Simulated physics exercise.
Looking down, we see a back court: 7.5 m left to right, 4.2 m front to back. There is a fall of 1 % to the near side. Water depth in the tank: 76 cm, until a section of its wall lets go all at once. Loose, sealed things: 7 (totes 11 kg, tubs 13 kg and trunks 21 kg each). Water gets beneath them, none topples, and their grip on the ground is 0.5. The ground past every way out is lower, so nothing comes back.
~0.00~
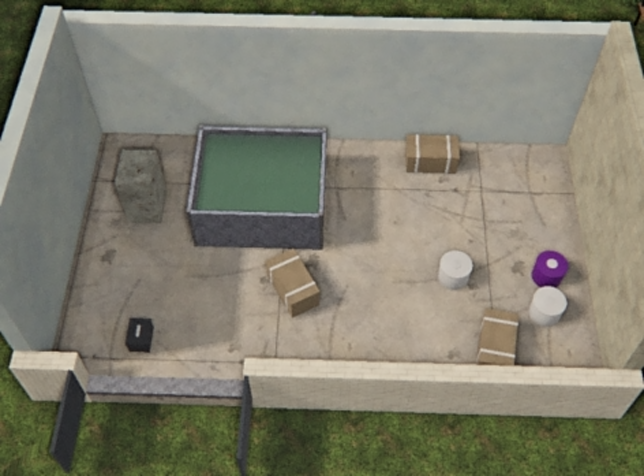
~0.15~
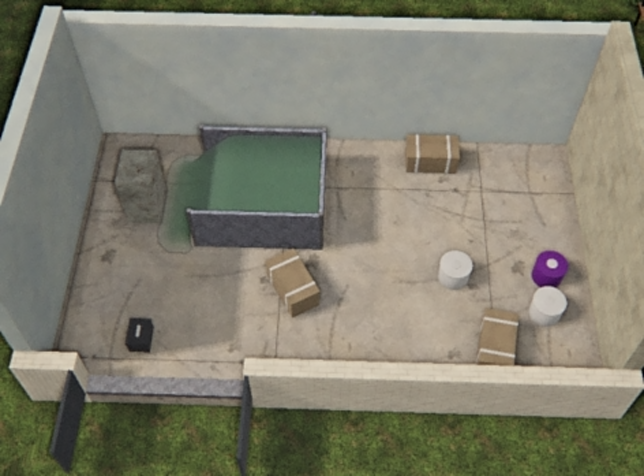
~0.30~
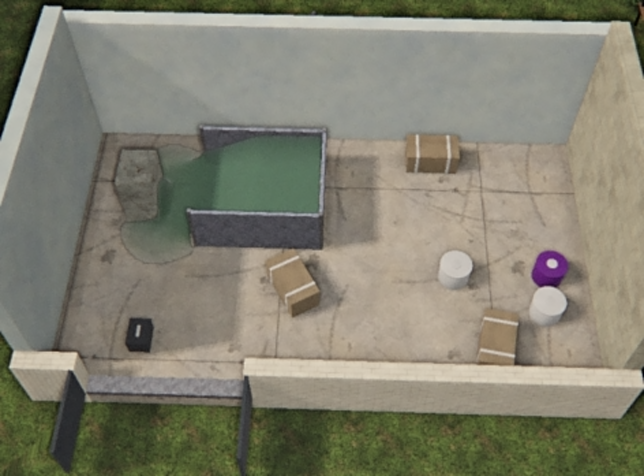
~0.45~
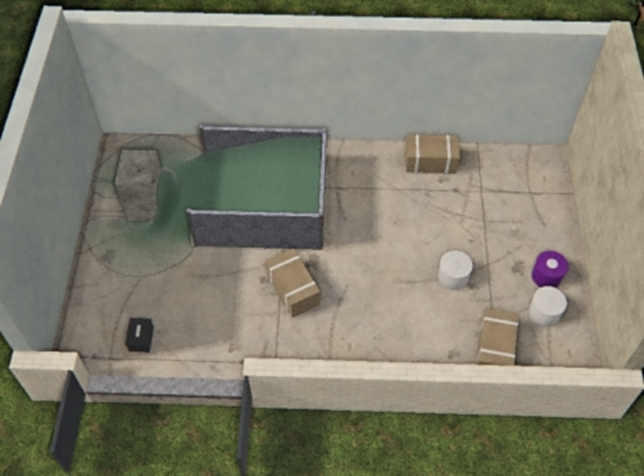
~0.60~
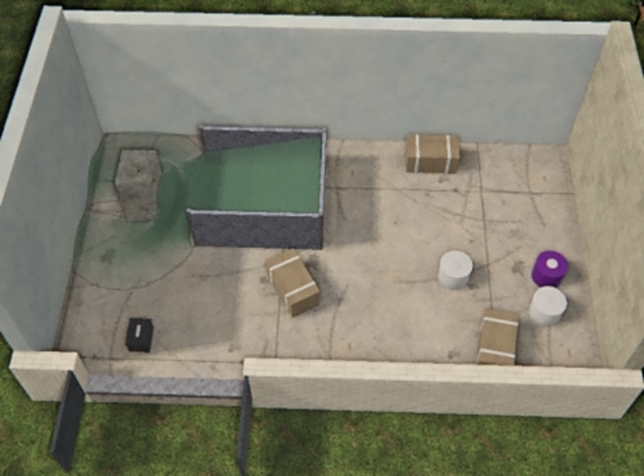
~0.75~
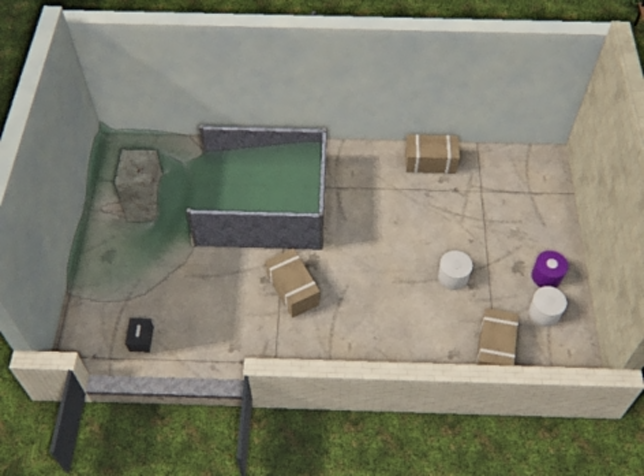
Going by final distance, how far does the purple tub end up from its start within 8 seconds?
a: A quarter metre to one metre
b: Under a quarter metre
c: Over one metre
Under a quarter metre.
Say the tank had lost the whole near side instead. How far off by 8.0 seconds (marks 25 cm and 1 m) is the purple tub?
Well, the purple tub is flushed away.
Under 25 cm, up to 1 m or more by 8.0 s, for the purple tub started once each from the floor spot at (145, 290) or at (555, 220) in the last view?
Results, in order: Borne far off, then essentially stationary.
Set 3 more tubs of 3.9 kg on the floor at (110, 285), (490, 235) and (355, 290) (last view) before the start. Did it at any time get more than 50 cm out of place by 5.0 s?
Lab note - in order: Above threshold / below threshold / below threshold.
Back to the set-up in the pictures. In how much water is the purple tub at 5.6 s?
Depth approx. 0 cm.
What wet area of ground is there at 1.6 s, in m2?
The covered patch comes to about 10.0 m2.
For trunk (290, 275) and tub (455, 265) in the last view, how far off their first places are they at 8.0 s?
The first ends 0 cm from its start, the second 0 cm.
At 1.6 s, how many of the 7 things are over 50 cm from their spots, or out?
I count 0.
After 1.6 s the purple tub is near (552, 264), 0.0 m from its start, aground; 0 of 7 are out; 0 afloat.
After 3.6 s the purple tub is near (552, 264), 0.0 m from its start, aground; 1 of 7 are out; 0 afloat.
After 5.6 s the purple tub is near (552, 264), 0.0 m from its start, aground; 1 of 7 are out; 0 afloat.
After 8.0 s the purple tub is near (552, 264), 0.0 m from its start, aground; 1 of 7 are out; 0 afloat.
